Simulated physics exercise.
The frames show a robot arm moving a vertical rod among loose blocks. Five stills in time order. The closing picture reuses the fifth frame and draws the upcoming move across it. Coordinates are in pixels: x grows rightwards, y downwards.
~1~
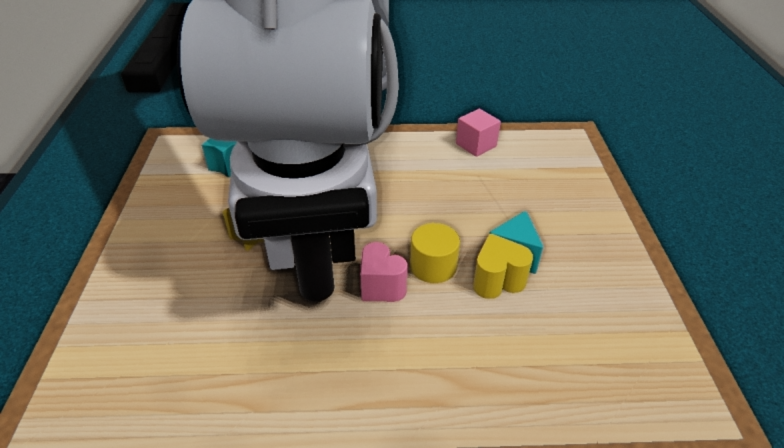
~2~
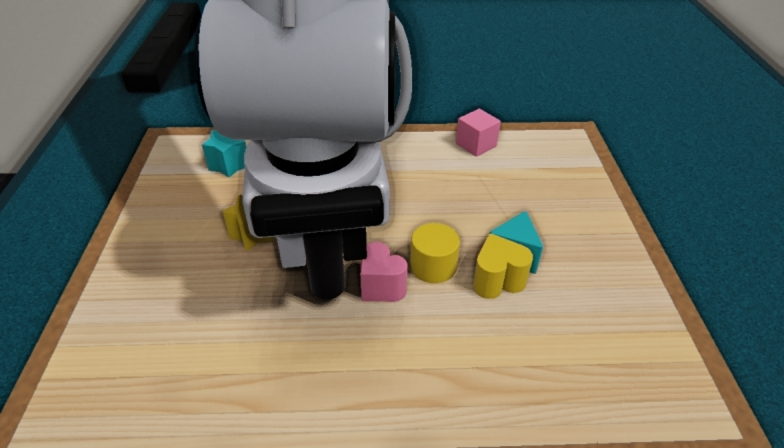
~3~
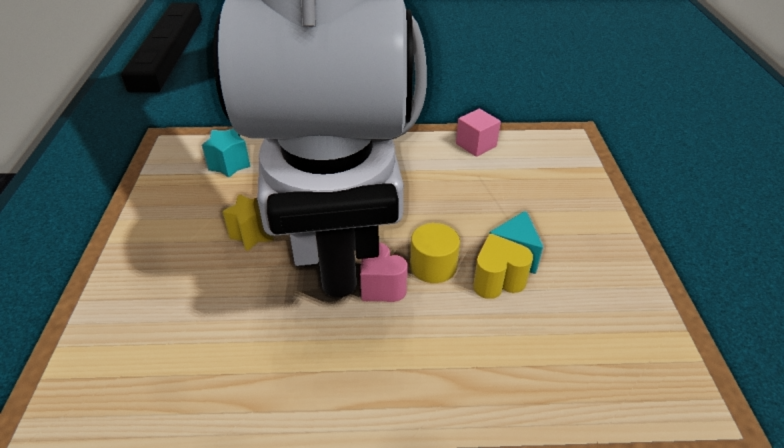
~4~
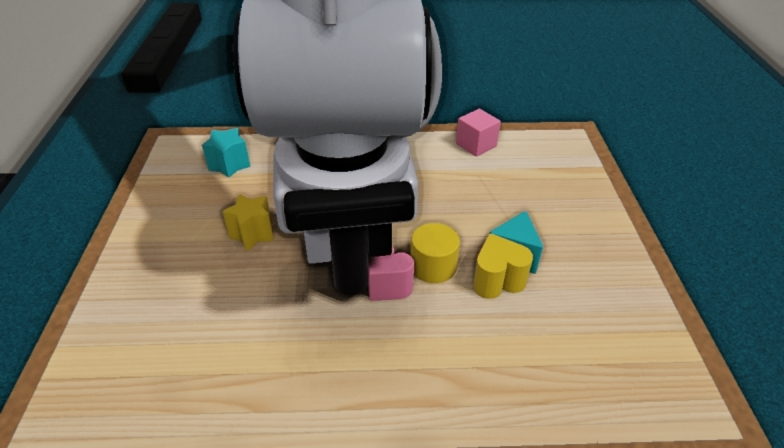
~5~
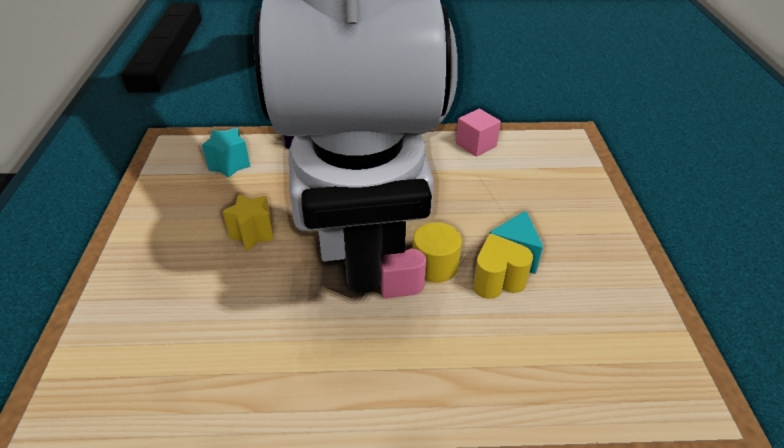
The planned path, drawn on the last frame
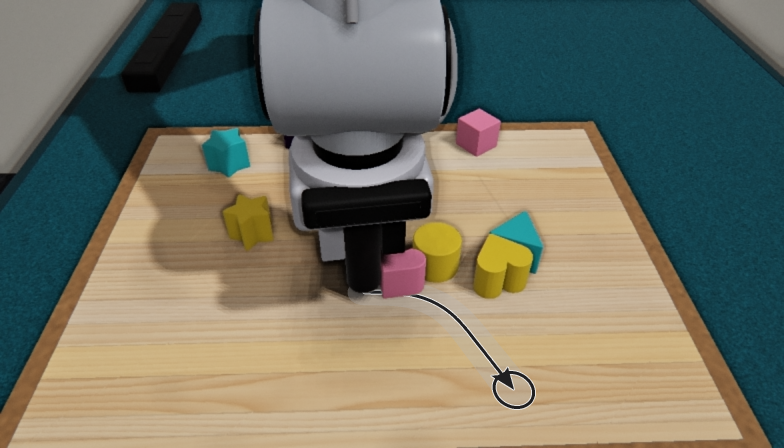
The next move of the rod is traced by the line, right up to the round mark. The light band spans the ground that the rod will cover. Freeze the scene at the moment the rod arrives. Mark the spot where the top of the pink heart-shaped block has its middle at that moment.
About (464, 257).
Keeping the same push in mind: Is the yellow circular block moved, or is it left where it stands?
Once the path ends, it is somewhere new.
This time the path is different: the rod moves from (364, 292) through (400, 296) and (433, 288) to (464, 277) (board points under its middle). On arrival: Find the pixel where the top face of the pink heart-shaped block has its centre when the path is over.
Around (489, 231).
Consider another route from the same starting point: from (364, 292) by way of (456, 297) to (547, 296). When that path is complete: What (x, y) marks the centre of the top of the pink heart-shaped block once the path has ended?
The middle of its upper face should be somewhere near (491, 243).
Path on the board, from (364, 292) by way of (426, 299) and (472, 337) to (514, 390).
What follows on the original path. One third of the way, rod (428, 288); pink heart-shaped block (458, 256), turned 30° anticlockwise; yellow circular block (460, 228); yellow heart-shaped block (508, 254).
Two thirds of the way, rod (475, 326); pink heart-shaped block (464, 257), turned 40° anticlockwise; yellow circular block (460, 227); yellow heart-shaped block (512, 254).
At the end, rod (517, 379); pink heart-shaped block (464, 257), turned 40° anticlockwise; yellow circular block (460, 227); yellow heart-shaped block (512, 254).
